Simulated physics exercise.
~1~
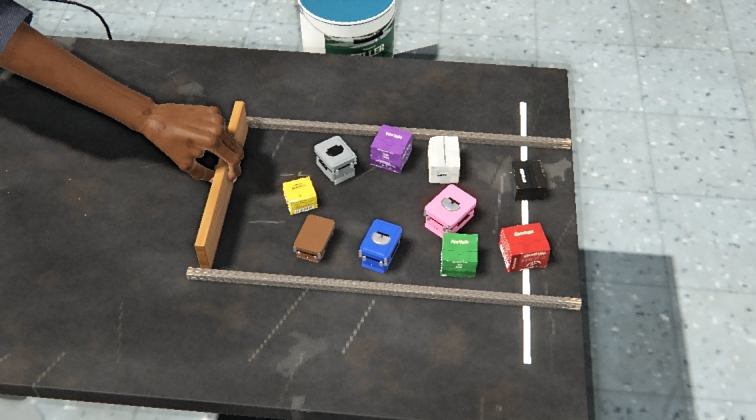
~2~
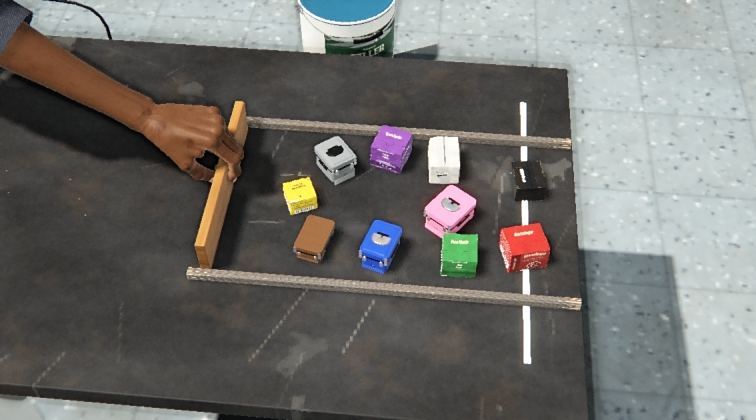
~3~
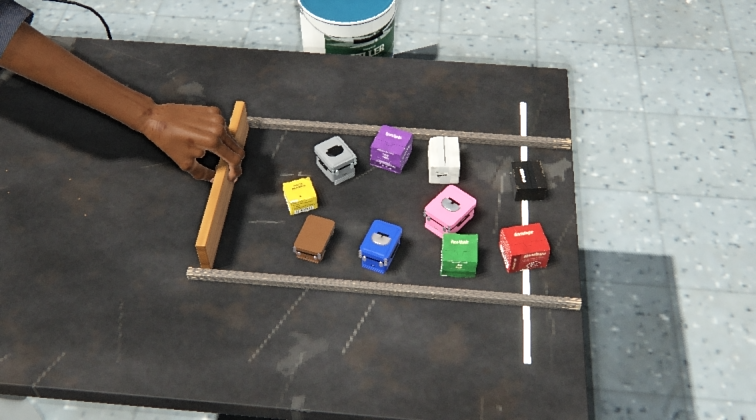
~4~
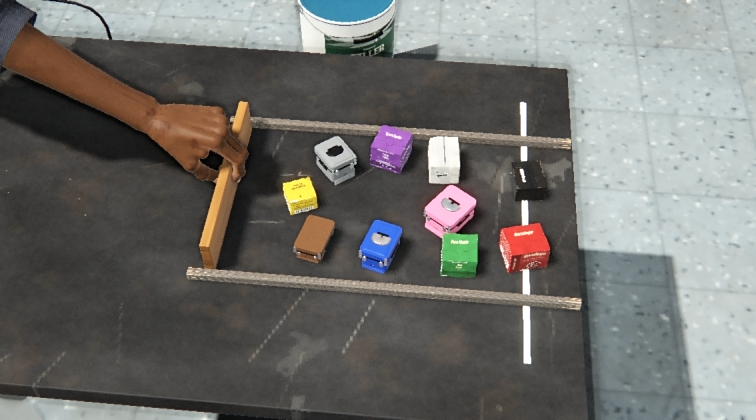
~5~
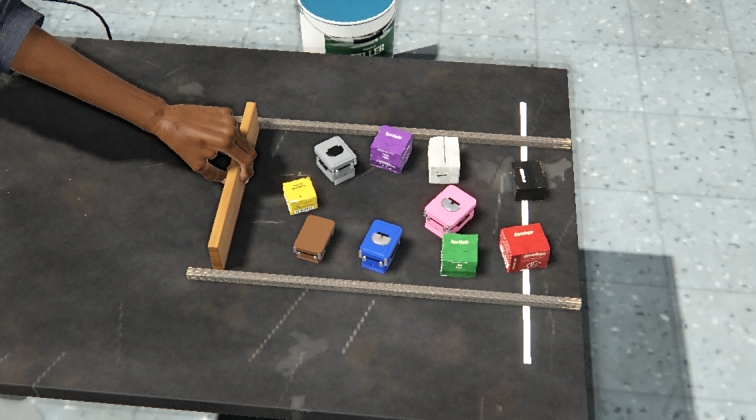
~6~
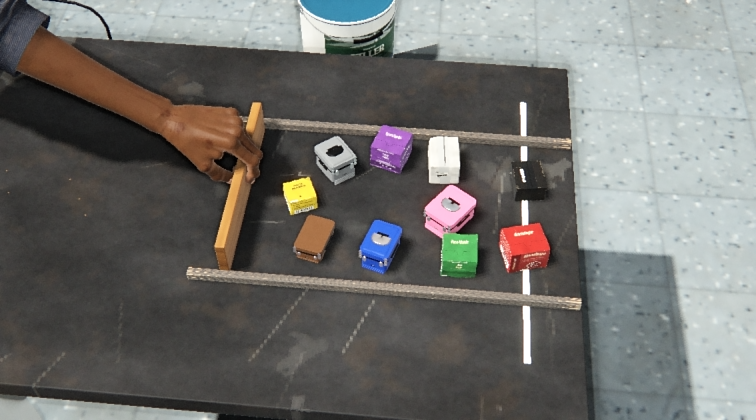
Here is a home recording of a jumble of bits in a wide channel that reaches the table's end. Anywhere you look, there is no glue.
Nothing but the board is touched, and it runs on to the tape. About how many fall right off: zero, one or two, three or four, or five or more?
The count that drops over the edge is three, or else four.
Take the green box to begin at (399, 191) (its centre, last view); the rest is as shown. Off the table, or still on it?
It does not fall.
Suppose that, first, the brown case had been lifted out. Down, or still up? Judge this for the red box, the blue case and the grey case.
In that case the red box goes off the edge, the blue case stays where it is, the grey case stays where it is.
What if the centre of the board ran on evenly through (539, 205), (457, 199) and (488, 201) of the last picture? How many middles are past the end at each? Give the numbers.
Taking the places in turn, the counts are 6, 0 and 1.
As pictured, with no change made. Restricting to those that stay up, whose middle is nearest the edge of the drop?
It's the white box.
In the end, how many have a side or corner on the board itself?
Looks like 4 of them, all told.
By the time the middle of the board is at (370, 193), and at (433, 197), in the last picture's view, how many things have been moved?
Moved so far: 6, later 9.
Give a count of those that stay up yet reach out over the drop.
That'd be 3.
Soon after, none off yet; black box at rest near (528, 181); red box at rest near (524, 248); green box at rest near (459, 255).
At rest, the number that fall off is three or four; fallen, green box, red box and black box.
